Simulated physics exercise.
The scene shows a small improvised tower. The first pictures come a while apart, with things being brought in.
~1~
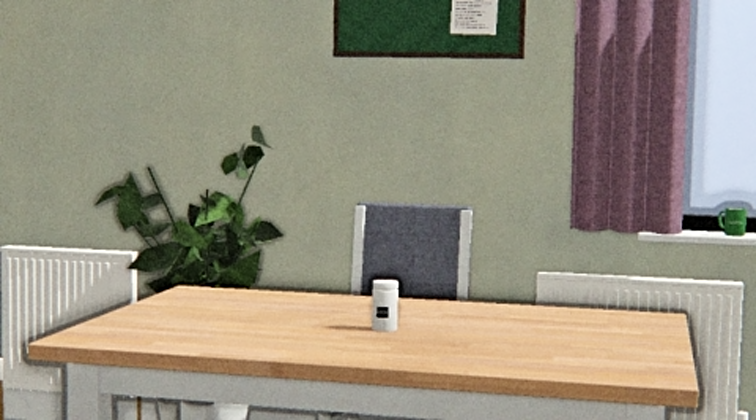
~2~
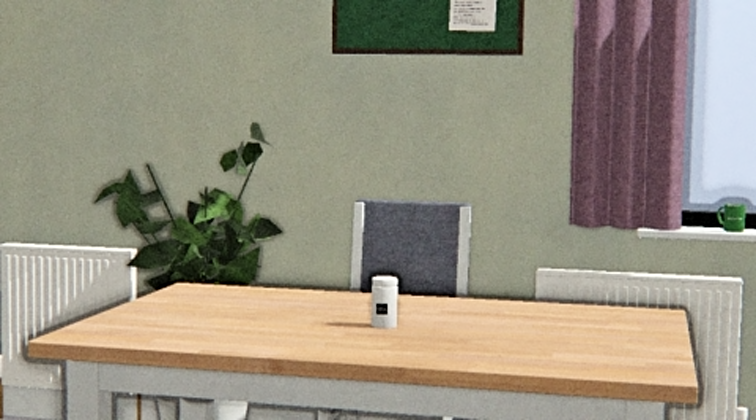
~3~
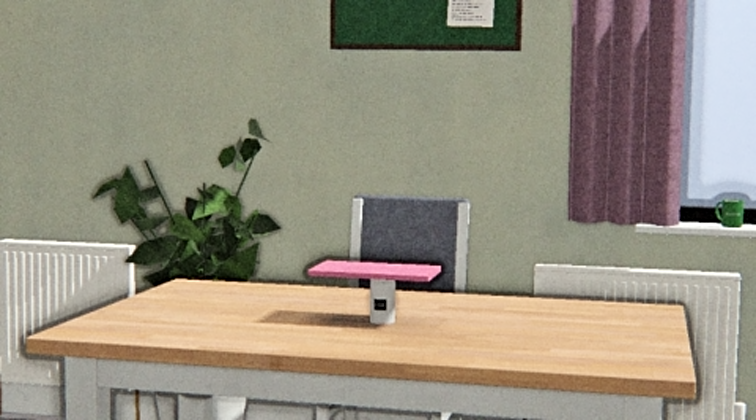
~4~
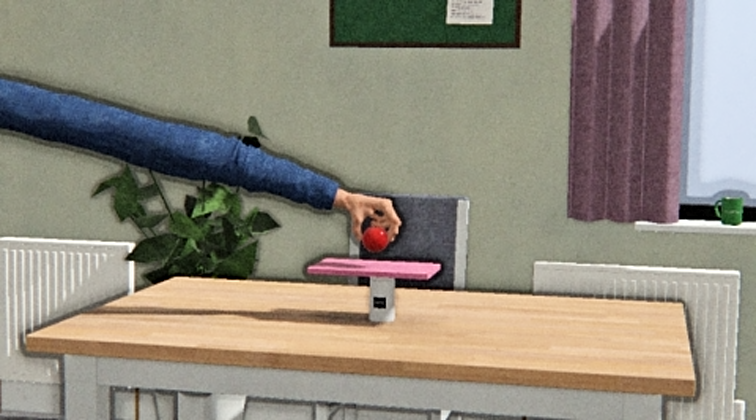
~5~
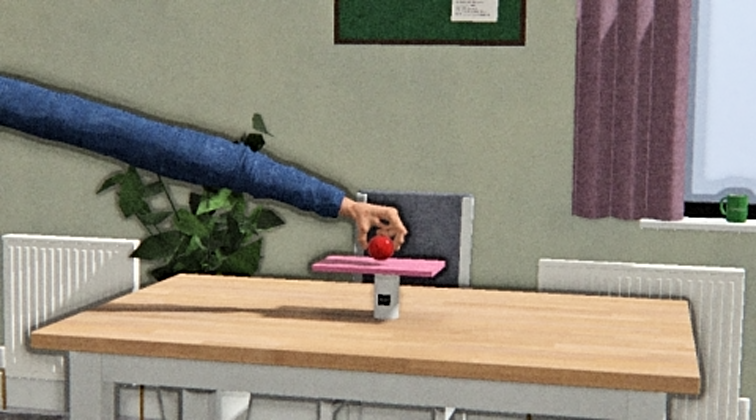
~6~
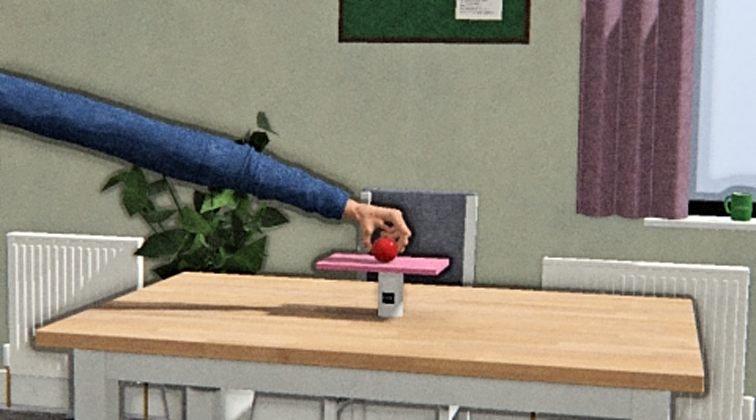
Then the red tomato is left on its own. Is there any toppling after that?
No, there is none.
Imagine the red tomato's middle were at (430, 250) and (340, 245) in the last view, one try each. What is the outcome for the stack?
In the first case it stays up; in the second case it loses its balance.
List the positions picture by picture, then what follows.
In the first frame, the last thing is not in view yet; white jar (385, 306).
In the second frame, the last thing is not in view yet; white jar (384, 302).
In the third frame, the last thing is not in view yet; white jar (383, 298).
The fourth frame shows on its way; red tomato (375, 239); white jar (382, 296).
The fifth frame shows on its way; red tomato (381, 248); white jar (387, 293).
The sixth frame shows set down, still held; red tomato (385, 250); white jar (391, 291).
Then, 0.80 s after the last picture, nothing has stirred.
Then, 1.70 s after the last picture, red tomato resting near (384, 250).
At rest, all 3 in place. Seen from the same camera at the end, red tomato near (384, 250). The stack stays up.
